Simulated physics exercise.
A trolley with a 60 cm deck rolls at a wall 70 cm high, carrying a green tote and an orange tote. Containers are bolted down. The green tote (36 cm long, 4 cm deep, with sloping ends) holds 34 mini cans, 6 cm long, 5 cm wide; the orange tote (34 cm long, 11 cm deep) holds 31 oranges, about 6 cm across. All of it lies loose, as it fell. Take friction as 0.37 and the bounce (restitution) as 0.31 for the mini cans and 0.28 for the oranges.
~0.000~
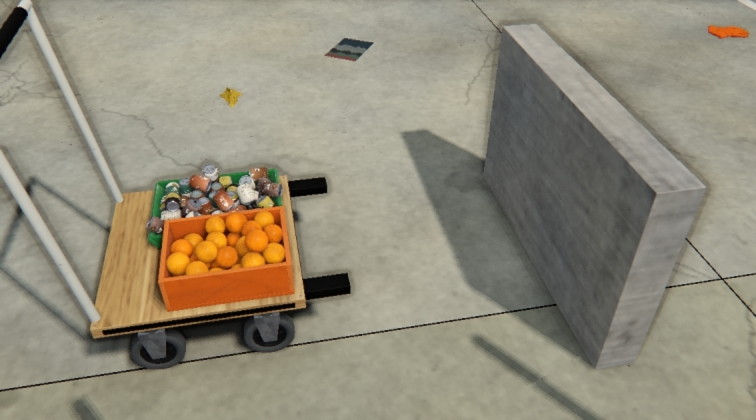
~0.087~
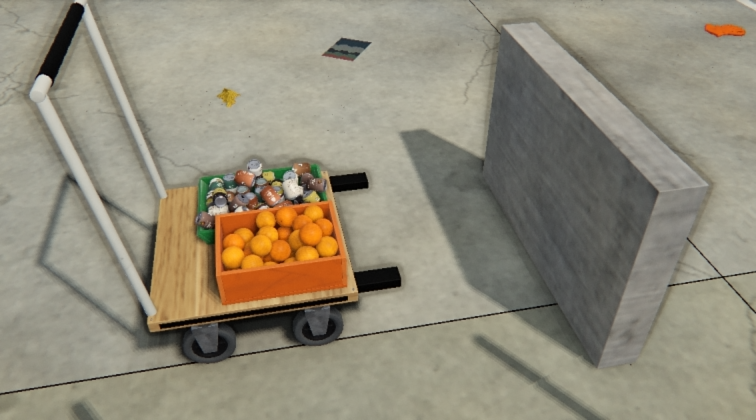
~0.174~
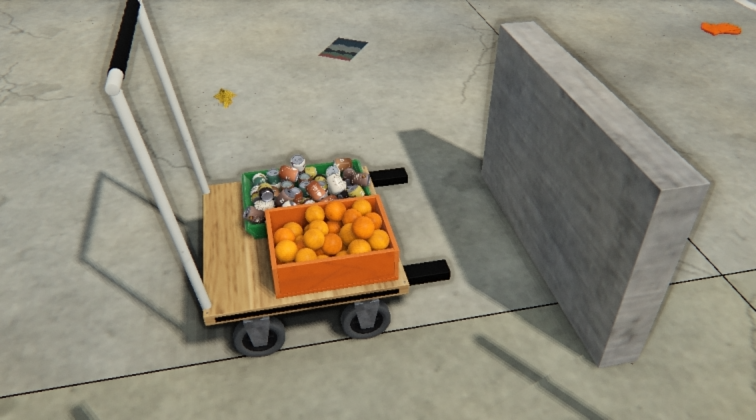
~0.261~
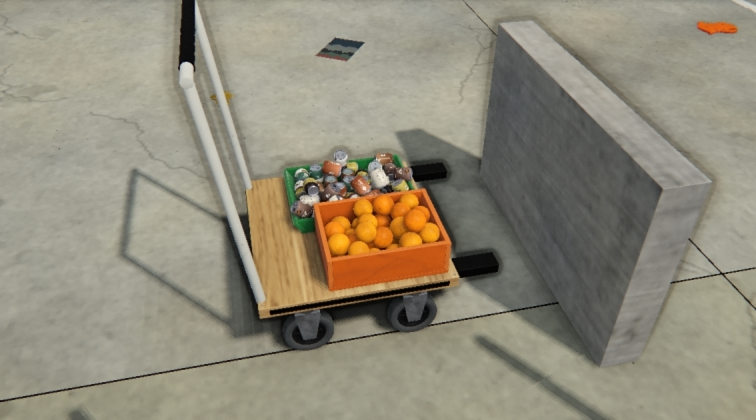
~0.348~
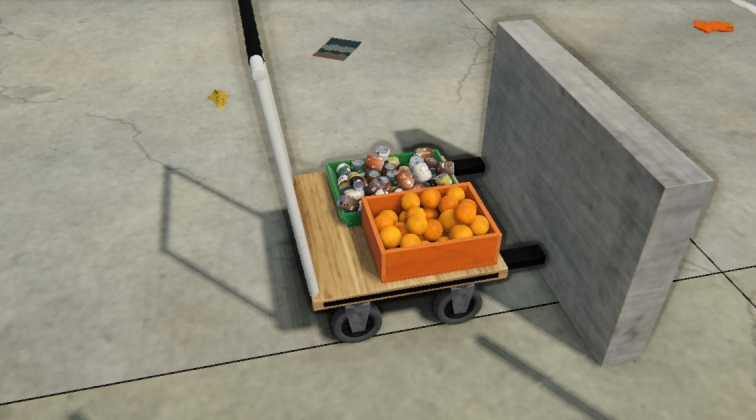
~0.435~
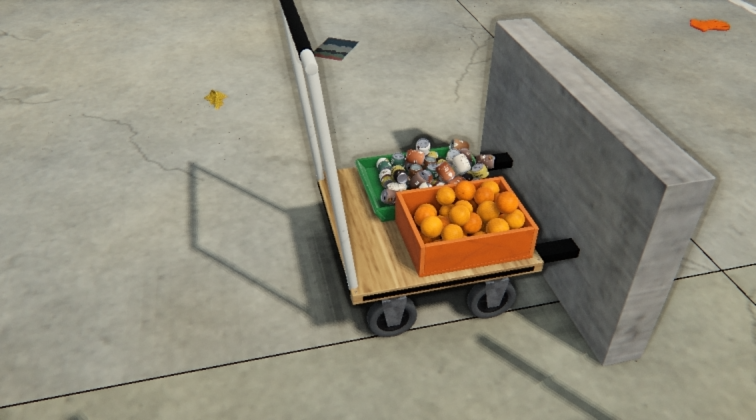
A wooden-decked trolley rolled to the right across a concrete floor, carrying a green tote of small, mixed items and an orange tote of oranges, until its black front bumpers met a grey wall.
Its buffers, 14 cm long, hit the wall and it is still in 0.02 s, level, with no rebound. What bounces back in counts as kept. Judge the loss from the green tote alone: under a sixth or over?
Over a sixth of the mini cans leave the green tote.
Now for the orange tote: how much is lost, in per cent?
About: Orange tote 5 per cent.
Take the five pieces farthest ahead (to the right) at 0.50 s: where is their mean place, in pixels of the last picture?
Around (485, 149).
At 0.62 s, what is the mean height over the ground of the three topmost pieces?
About 42 cm.
After 0.50 s, the green tote is down by 4 of 34 and the orange tote has all 31.
After 0.62 s, the green tote is down by 9 of 34 and the orange tote is down by 1 of 31.
After 0.85 s, the green tote is down by 11 of 34 and the orange tote is down by 1 of 31.
Outcome (at 1.36 s), the green tote is down by 11 of 34 and the orange tote is down by 1 of 31. Asked share, 11 of 34, 32 per cent.
